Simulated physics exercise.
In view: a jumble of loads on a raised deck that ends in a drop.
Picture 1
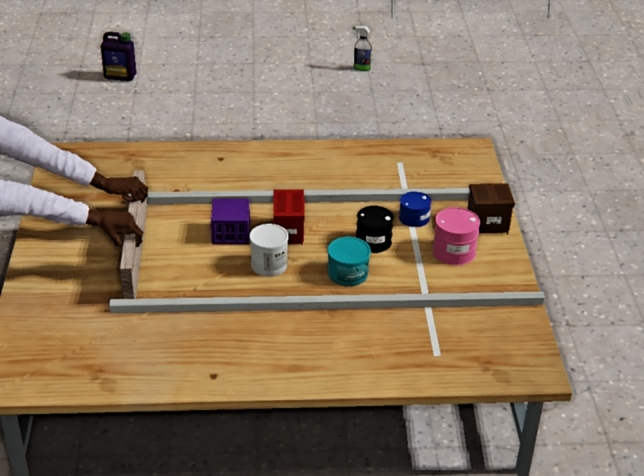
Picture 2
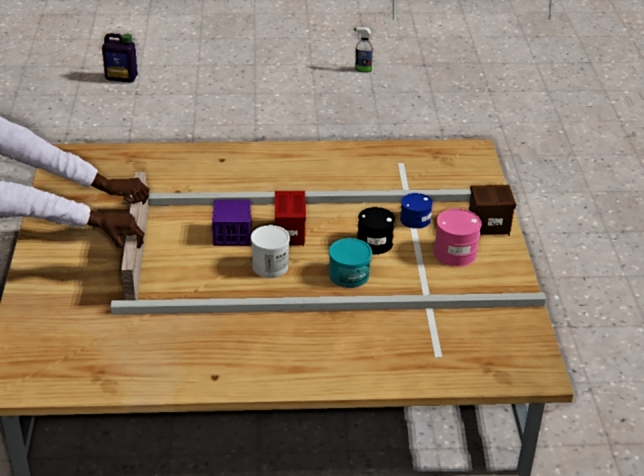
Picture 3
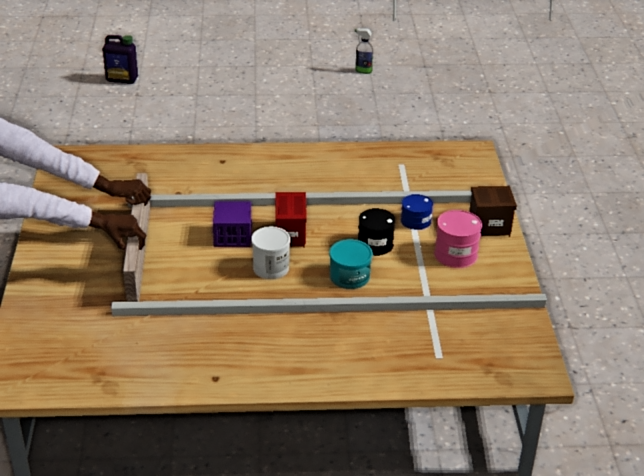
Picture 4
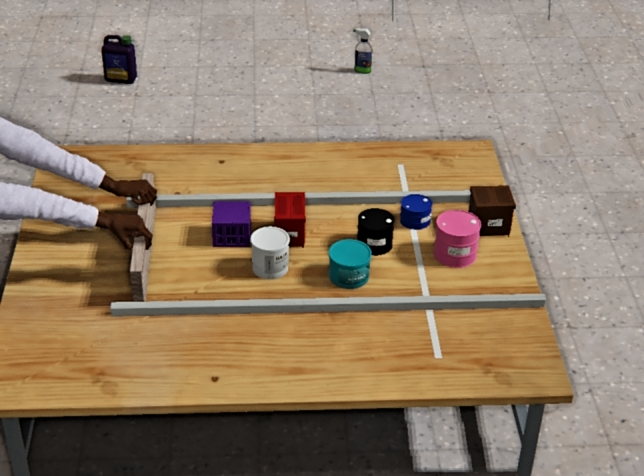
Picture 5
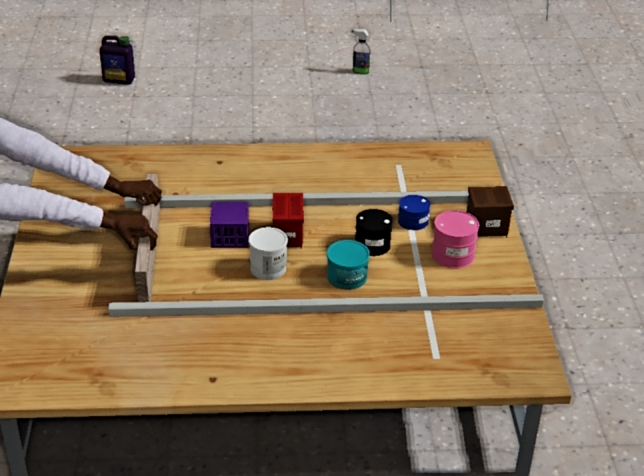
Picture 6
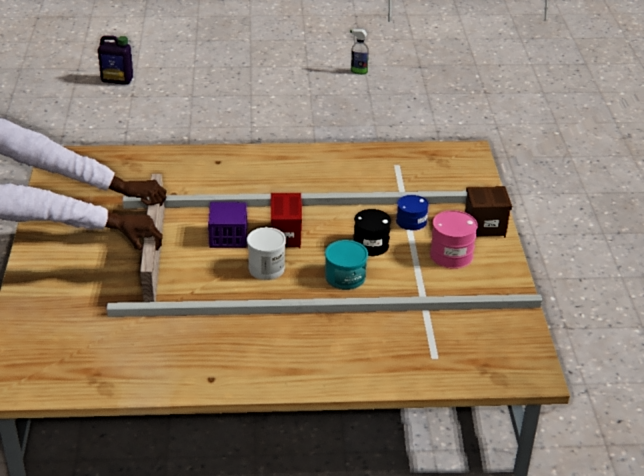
On a wooden table outdoors, two hands slide a plank slowly rightward between rails, toward crates and canisters that stay still.
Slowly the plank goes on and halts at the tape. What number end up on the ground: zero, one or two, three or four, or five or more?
Outcome: The number that fall off is one or two.
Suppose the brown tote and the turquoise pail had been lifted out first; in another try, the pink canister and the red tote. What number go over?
It would be 0 and 0.
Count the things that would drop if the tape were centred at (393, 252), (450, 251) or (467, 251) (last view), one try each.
Try by try, 0, 3 and 3.
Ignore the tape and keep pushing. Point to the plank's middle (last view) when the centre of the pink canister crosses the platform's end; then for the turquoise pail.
Near (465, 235) and (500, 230).
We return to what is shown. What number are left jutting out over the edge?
Overhanging: 1.
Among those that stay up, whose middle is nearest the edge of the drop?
The pink canister.
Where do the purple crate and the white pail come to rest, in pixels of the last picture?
The purple crate at (428, 221), the white pail at (435, 249).
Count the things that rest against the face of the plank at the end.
That makes 3.
Early on, none off yet; brown tote at rest near (487, 212); pink canister at rest near (453, 239); blue canister at rest near (412, 213).
Finally, the number that fall off is one or two; lost, brown tote.
